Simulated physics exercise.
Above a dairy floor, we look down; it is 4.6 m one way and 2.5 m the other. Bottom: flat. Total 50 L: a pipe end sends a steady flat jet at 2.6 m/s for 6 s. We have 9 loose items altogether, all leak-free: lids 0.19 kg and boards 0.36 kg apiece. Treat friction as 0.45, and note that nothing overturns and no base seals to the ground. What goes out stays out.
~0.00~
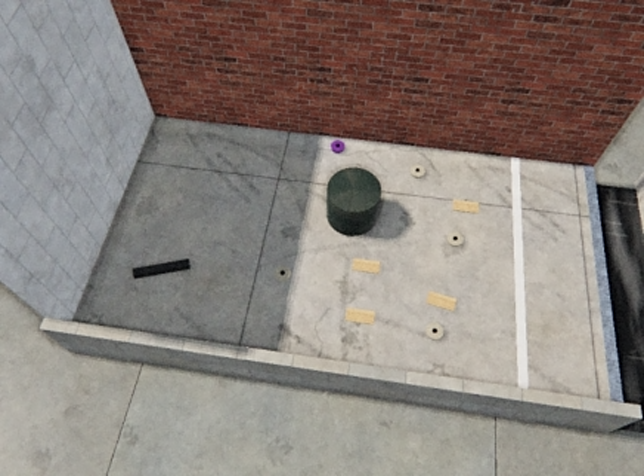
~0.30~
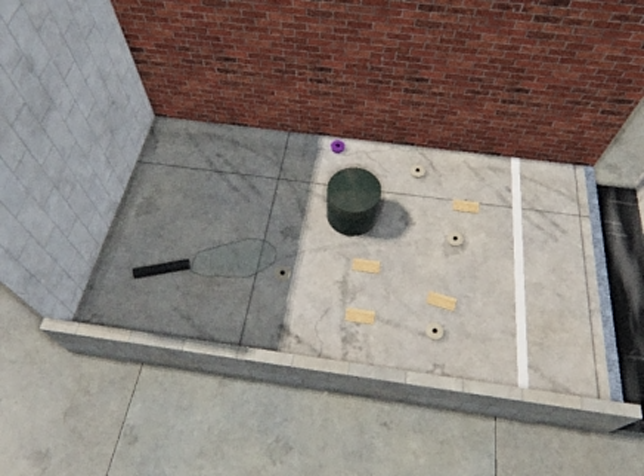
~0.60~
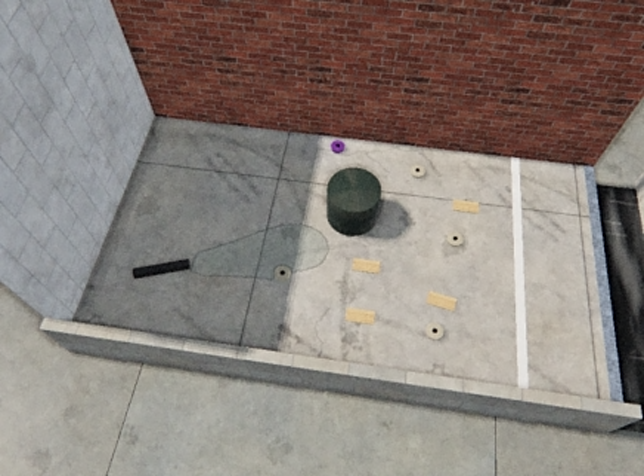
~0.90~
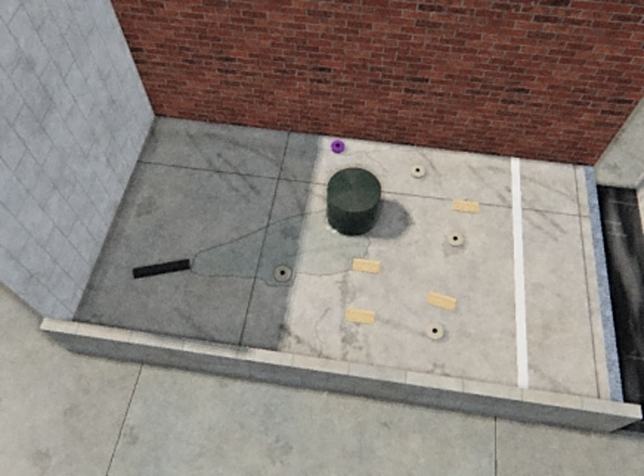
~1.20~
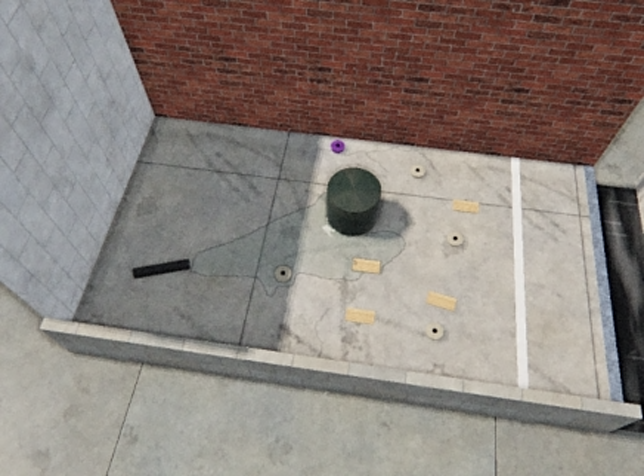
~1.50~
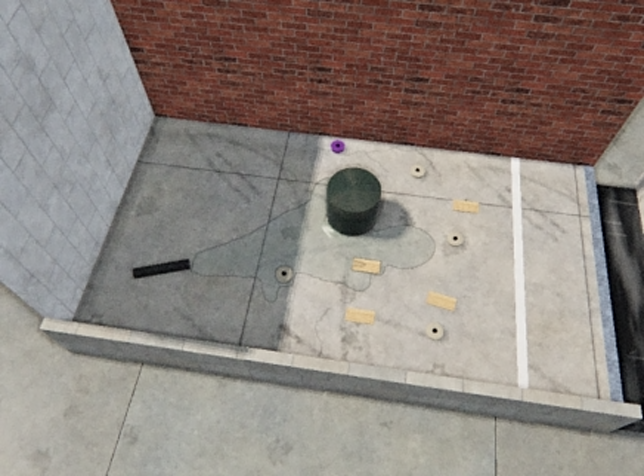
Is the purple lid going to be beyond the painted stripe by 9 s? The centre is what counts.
It does not arrive there.
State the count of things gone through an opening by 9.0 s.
0 by that time.
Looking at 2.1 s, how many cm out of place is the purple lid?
Roughly 0 cm.
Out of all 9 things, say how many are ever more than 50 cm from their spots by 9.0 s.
That adds up to 1.
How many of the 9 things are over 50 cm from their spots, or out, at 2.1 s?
The answer is 0.
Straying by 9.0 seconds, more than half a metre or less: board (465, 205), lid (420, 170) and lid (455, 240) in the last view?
Listed order: Within the mark, within the mark and beyond the mark.
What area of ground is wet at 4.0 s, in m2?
About 2.5 m2.
After 2.1 s the purple lid is near (338, 146), 0.0 m from its start, aground; 0 of 9 are over the mark; 0 afloat.
After 4.0 s the purple lid is near (338, 146), 0.0 m from its start, aground; 0 of 9 are over the mark; 0 afloat.
After 6.3 s the purple lid is near (338, 146), 0.0 m from its start, aground; 0 of 9 are over the mark; 0 afloat.
After 9.0 s the purple lid is near (338, 146), 0.0 m from its start, aground; 1 of 9 are over the mark; 0 afloat.
